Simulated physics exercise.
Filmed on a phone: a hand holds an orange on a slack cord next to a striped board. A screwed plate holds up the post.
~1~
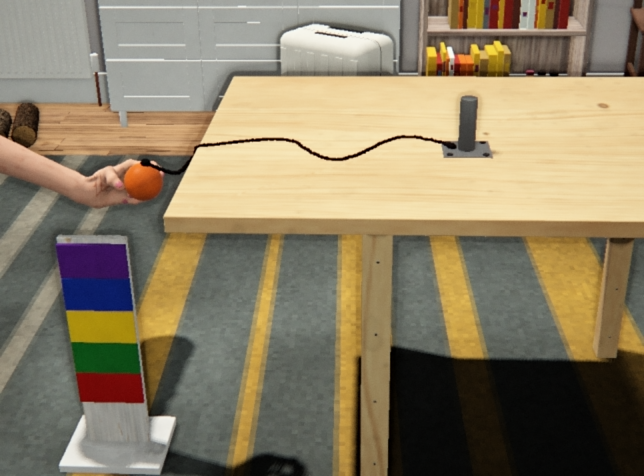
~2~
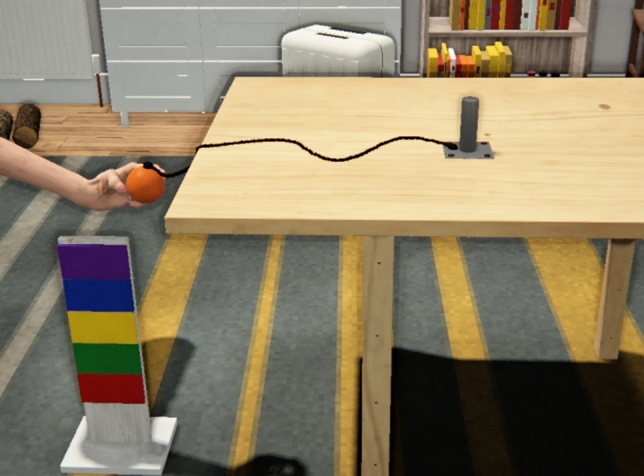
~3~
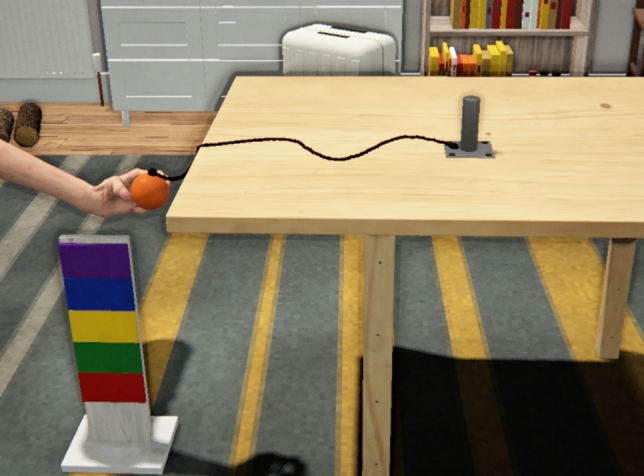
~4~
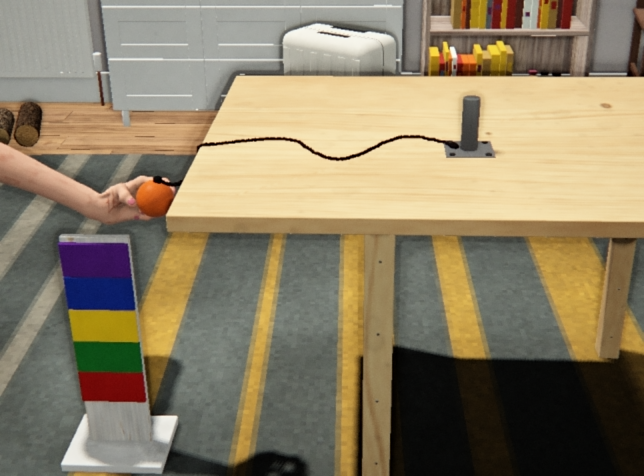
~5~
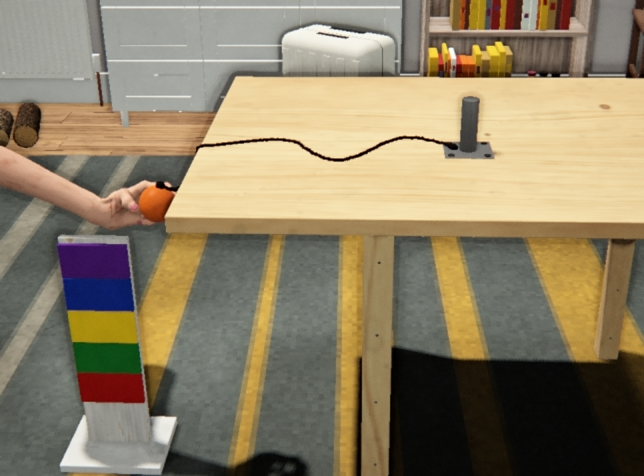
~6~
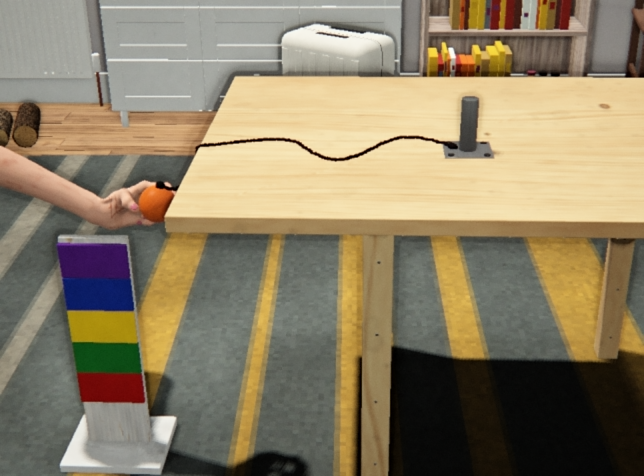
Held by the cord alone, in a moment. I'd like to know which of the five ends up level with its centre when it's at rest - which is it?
It's blue.
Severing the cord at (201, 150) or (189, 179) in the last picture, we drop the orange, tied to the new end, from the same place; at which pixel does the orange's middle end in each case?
Taking the tries in order, the answers are (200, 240) and (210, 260).
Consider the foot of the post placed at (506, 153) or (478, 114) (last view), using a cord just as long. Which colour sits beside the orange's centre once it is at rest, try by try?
The first case gives purple, the second gives purple.
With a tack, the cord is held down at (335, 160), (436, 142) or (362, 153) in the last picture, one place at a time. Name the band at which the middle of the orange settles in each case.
Going through them one at a time, the answers are purple; blue; purple.
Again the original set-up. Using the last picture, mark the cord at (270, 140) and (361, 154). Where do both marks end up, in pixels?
End positions: About (199, 152) and about (322, 148).
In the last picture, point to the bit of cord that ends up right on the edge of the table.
The bit in question sits close to (270, 140).
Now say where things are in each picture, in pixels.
In the first picture, orange (143, 182); purple (92, 263); blue (97, 296); yellow (101, 328); green (106, 359); red (110, 389).
In the second picture, orange (145, 185); cord through (427, 140) (372, 149) (321, 157) (277, 140) (206, 147).
In the third picture, orange (150, 192).
In the fourth picture, orange (155, 199); cord through (428, 139) (374, 148) (323, 156) (278, 139) (207, 146).
In the fifth picture, orange (158, 204).
In the sixth picture, orange (158, 204); cord through (427, 140) (372, 149) (321, 157) (277, 140) (206, 146).
Soon after, orange near (173, 294); level with blue.
Then, orange near (239, 292); level with blue.
Further on, orange near (198, 296); level with blue.
At rest, orange near (206, 297); level with blue. Its middle rests at the blue band.
